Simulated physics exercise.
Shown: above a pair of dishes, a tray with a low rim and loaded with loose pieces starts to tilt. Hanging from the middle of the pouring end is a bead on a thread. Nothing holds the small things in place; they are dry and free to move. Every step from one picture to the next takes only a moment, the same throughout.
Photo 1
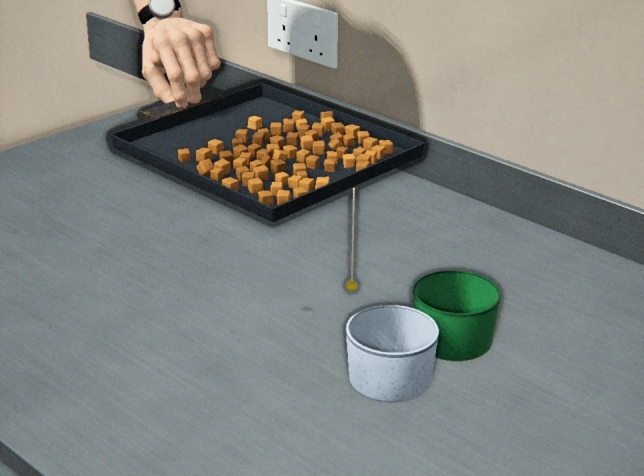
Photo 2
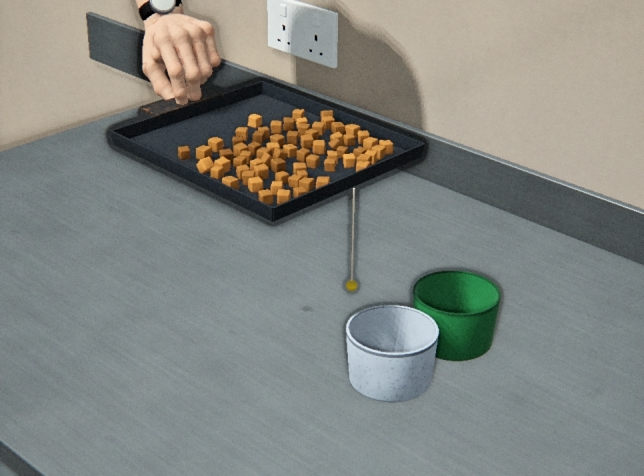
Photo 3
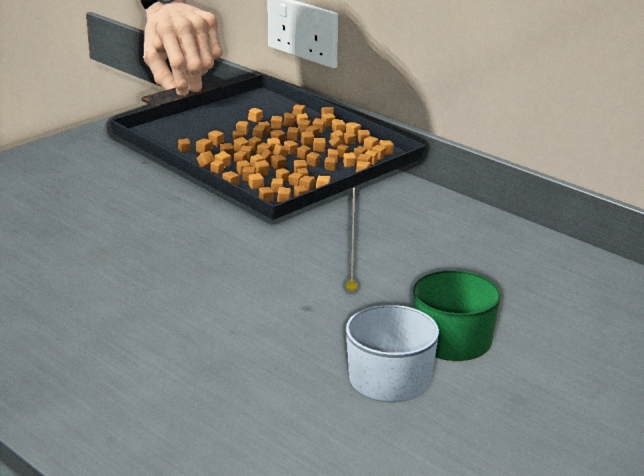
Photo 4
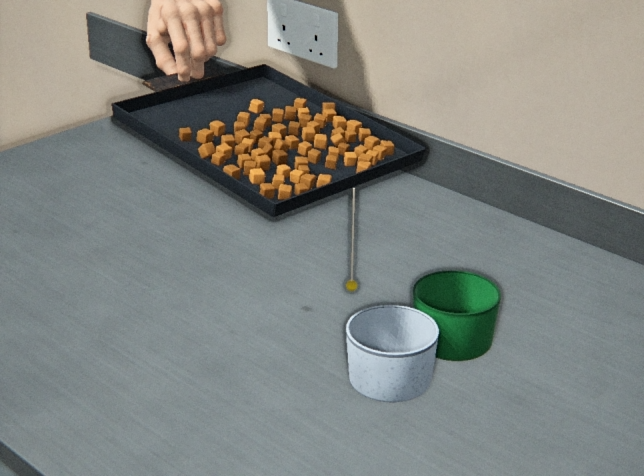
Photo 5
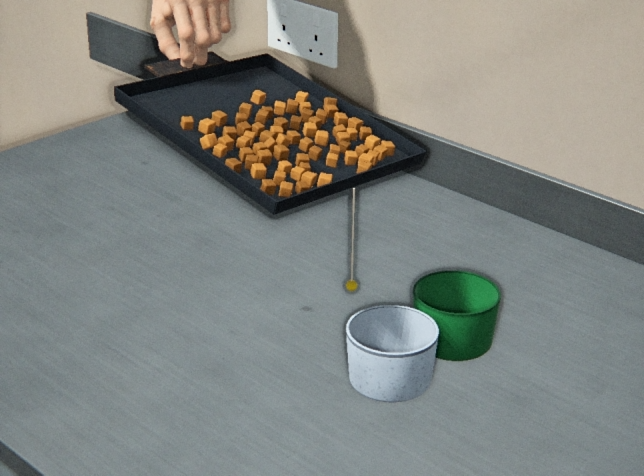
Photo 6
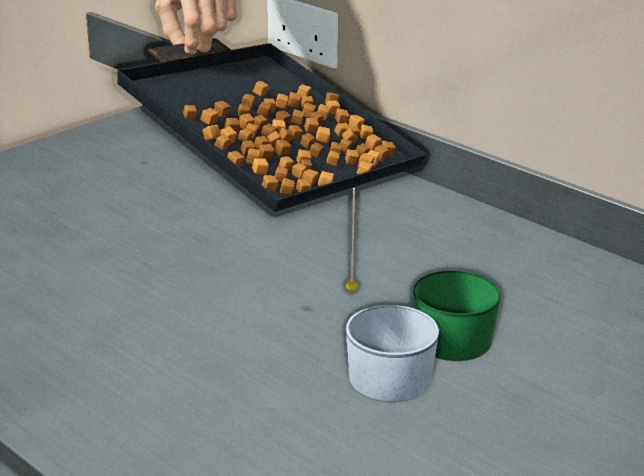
On a grey worktop, a hand slowly raising the back of a black tray of brown cubes behind two dishes.
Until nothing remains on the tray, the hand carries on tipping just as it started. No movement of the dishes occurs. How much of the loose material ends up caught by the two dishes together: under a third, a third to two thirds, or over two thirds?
By the end the two dishes capture a fair share, a third to two thirds.
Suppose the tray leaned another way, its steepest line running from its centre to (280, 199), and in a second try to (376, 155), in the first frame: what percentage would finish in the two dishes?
Shares: About 20 in a hundred, then about 30 in a hundred.
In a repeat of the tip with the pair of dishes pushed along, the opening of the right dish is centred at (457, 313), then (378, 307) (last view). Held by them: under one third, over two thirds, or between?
Less than a third, then under a third.
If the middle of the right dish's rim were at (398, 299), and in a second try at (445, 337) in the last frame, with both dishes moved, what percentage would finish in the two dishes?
Close to 40 in a hundred first, close to 10 in a hundred second.
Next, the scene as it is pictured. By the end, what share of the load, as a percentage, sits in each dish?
For the left dish 20 %, for the right dish 30 %.
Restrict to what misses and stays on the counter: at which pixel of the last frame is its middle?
The centre sits close to (407, 321).
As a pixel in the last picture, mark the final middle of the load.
About (434, 333).
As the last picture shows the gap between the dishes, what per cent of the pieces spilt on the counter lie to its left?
Left share: Close to 60 %.
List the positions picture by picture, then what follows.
The first picture shows corners of the pouring end near (273, 207) and (422, 143), level; middle of the load near (290, 152), brown sugar cubes; left dish near (426, 368); right dish near (489, 328); bead on its thread near (352, 285).
The second picture shows corners of the pouring end near (273, 206) and (422, 143), level; middle of the load near (290, 151).
The third picture shows corners of the pouring end near (274, 205) and (422, 145), tipped barely, lowest at the right corner; middle of the load near (291, 147).
The fourth picture shows corners of the pouring end near (275, 202) and (423, 148), tipped a little, lowest at the right corner; middle of the load near (292, 142).
The fifth picture shows corners of the pouring end near (277, 200) and (423, 151), tipped a little, lowest at the right corner; middle of the load near (293, 137).
The sixth picture shows corners of the pouring end near (279, 198) and (423, 153), tipped clearly, lowest at the right corner; middle of the load near (295, 132); left dish near (426, 368); right dish near (489, 328).
Shortly afterwards, tray tipped steeply; the whole lot on the tray.
Next, tray tipped right over; all but a few on the tray; only a few in the air.
Some moments later, tray tipped past a quarter turn; near a quarter in the left dish; near a third in the right dish; near half outside both.
In the end, tray tipped past a quarter turn; near a quarter in the left dish; near a third in the right dish; near half outside both.
